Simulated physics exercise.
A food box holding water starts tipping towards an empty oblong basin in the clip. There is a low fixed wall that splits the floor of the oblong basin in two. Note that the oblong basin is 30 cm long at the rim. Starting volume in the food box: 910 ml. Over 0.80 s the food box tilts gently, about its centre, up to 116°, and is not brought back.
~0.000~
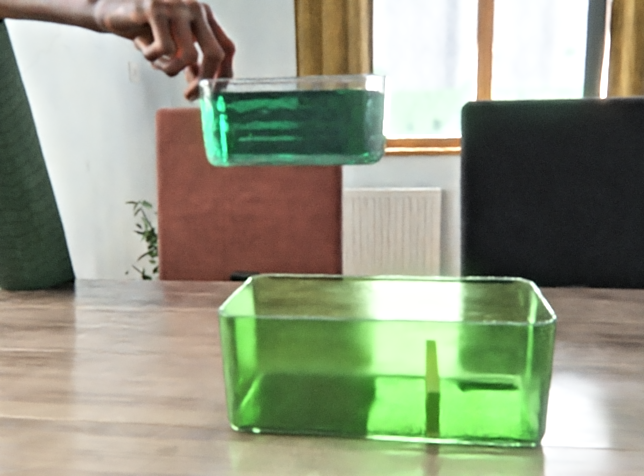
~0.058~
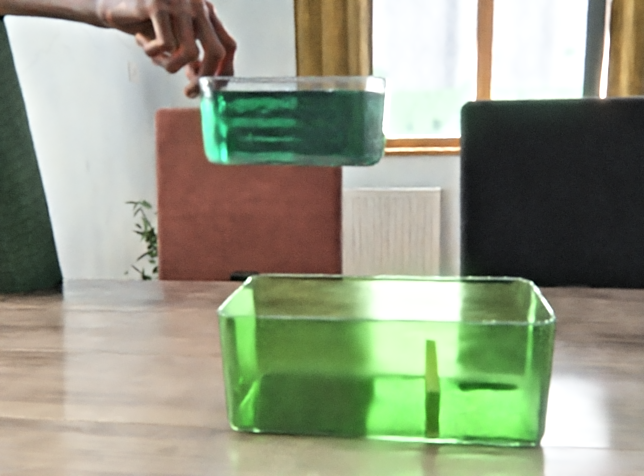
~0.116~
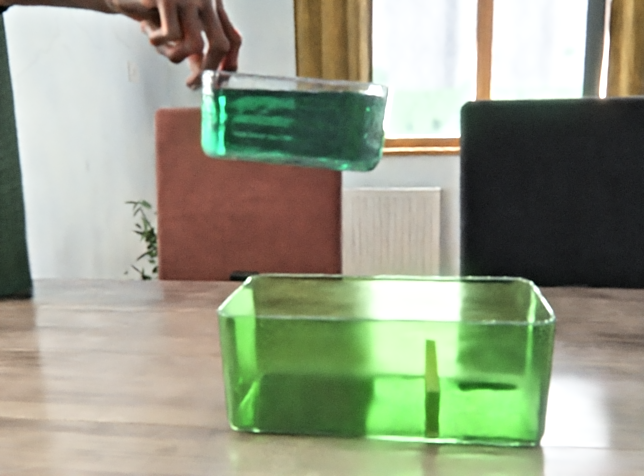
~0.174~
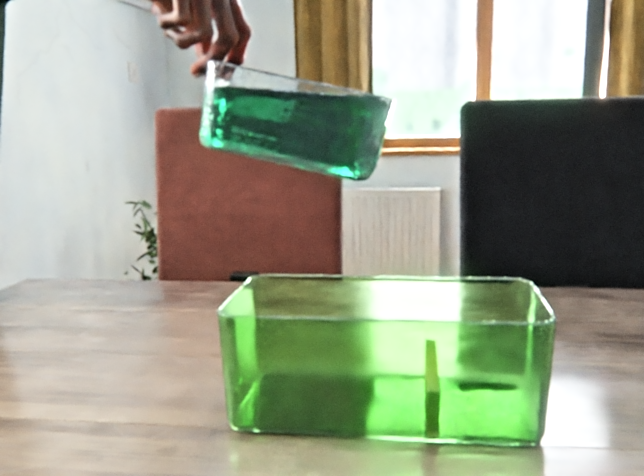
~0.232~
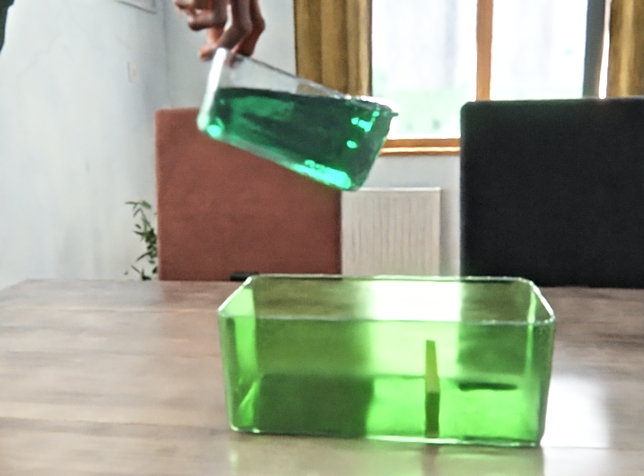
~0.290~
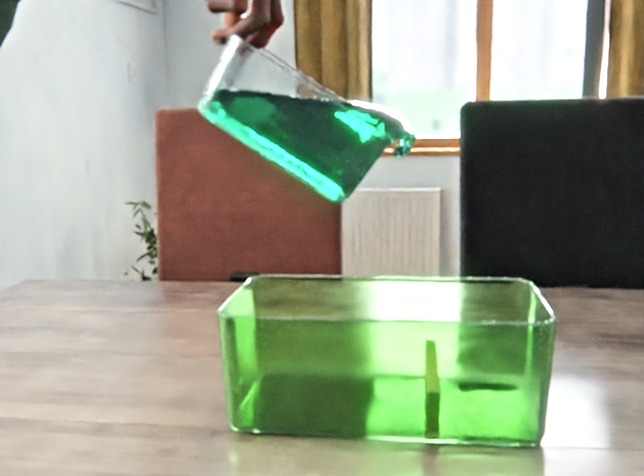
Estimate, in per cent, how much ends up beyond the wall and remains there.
Roughly 48 % ends up beyond the wall.
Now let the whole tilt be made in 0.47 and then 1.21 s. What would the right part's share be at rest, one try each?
Respectively 40 and 60 %.
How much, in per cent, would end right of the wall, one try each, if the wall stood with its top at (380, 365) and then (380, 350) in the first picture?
In order, 70 and 80 per cent.
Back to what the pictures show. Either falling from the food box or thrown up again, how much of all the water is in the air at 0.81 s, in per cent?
Roughly 24 %.
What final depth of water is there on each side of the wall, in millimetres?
The left ends up at roughly 14 mm, with the right at roughly 32 mm.
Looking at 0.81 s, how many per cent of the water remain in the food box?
Roughly 1 per cent.
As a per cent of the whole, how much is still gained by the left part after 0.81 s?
It comes to near 14 per cent.
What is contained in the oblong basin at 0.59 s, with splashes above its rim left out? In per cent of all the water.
Near 44 in a hundred.
Then, 0.59 s in, the tilt is 98° and 11 per cent is still to pour, 2 is left of the wall and 42 right of it.
Then, 0.81 s in, the tilt is 116° and 1 per cent is still to pour, 28 is left of the wall and 41 right of it.
Then, 1.05 s in, the tilt is 116° and 0 per cent is still to pour, 39 is left of the wall and 51 right of it.
Then, 1.30 s in, the tilt is 116° and 0 per cent is still to pour, 41 is left of the wall and 49 right of it.
Finally, 42 per cent lies left of the wall, 48 right of it and 11 outside.
